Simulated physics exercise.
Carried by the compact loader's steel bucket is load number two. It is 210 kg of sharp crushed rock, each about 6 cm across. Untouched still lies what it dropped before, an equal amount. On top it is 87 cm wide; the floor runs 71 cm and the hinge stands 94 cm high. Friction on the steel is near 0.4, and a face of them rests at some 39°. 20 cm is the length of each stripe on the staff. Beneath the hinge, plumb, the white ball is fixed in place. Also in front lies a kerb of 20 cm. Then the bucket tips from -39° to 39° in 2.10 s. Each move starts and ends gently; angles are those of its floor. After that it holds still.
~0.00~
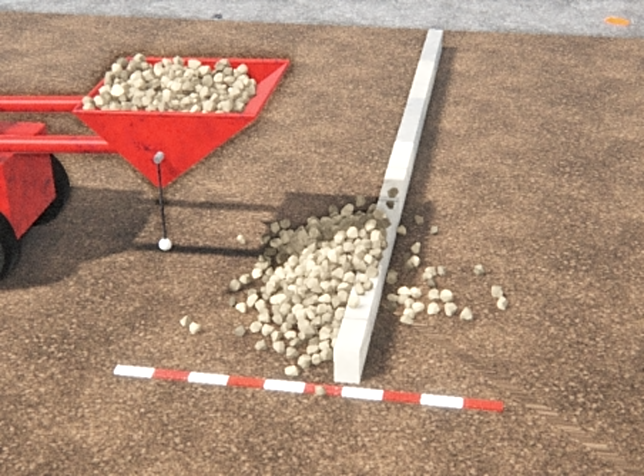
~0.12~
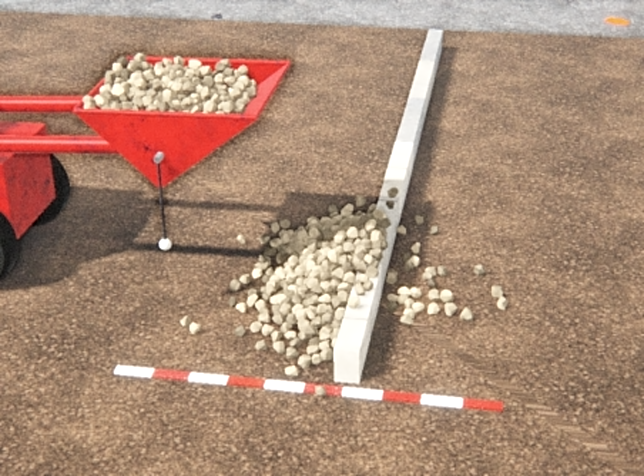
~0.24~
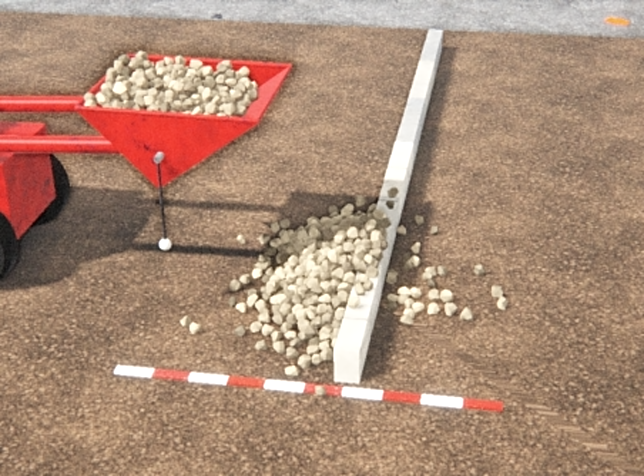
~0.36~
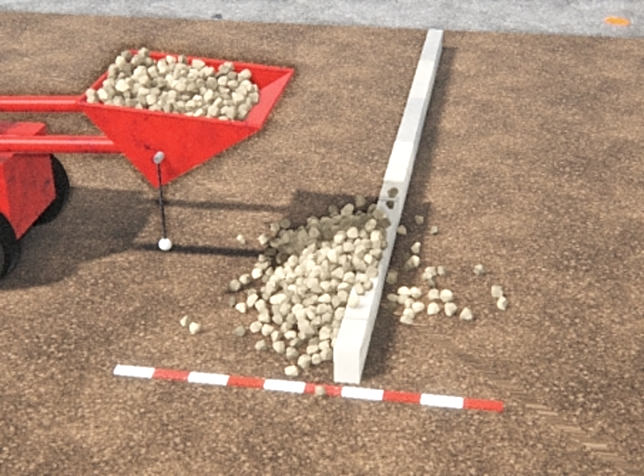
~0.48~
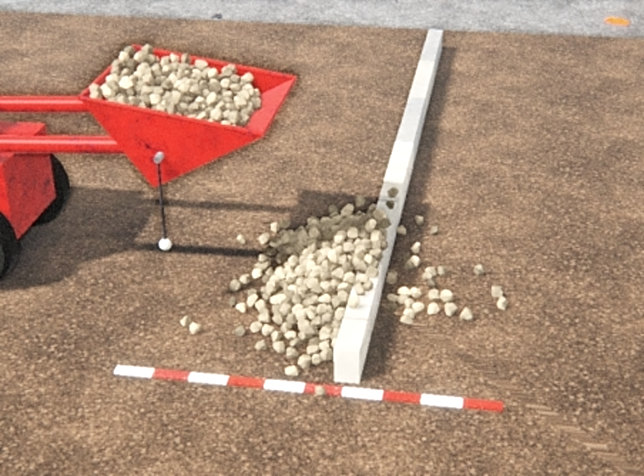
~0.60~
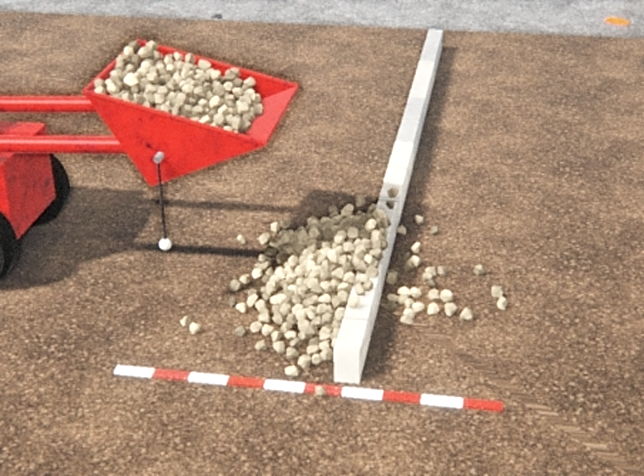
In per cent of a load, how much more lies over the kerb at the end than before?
Some 0 per cent more.
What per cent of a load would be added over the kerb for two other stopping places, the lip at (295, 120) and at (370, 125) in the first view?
I'd expect near 5 per cent first and near 85 per cent next.
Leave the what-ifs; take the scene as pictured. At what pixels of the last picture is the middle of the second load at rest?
Roughly at (278, 256) in the last picture.
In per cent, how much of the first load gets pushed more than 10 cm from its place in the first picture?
The answer is about 0 per cent.
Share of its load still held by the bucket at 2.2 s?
About 25 per cent is held.
After 1.6 s the floor is at 27°; in per cent of one load, 95 in the bucket, 99 on this side of the kerb, 5 over the kerb; the foremost stones are at (465, 295).
After 2.2 s the floor is at 39°; in per cent of one load, 25 in the bucket, 169 on this side of the kerb, 5 over the kerb; the foremost stones are at (465, 295).
After 2.5 s the floor is at 39°; in per cent of one load, 1 in the bucket, 193 on this side of the kerb, 5 over the kerb; the foremost stones are at (465, 295).
After 4.9 s the floor is at 39°; in per cent of one load, 0 in the bucket, 195 on this side of the kerb, 5 over the kerb; the foremost stones are at (465, 295). Net gain over the kerb, 0.
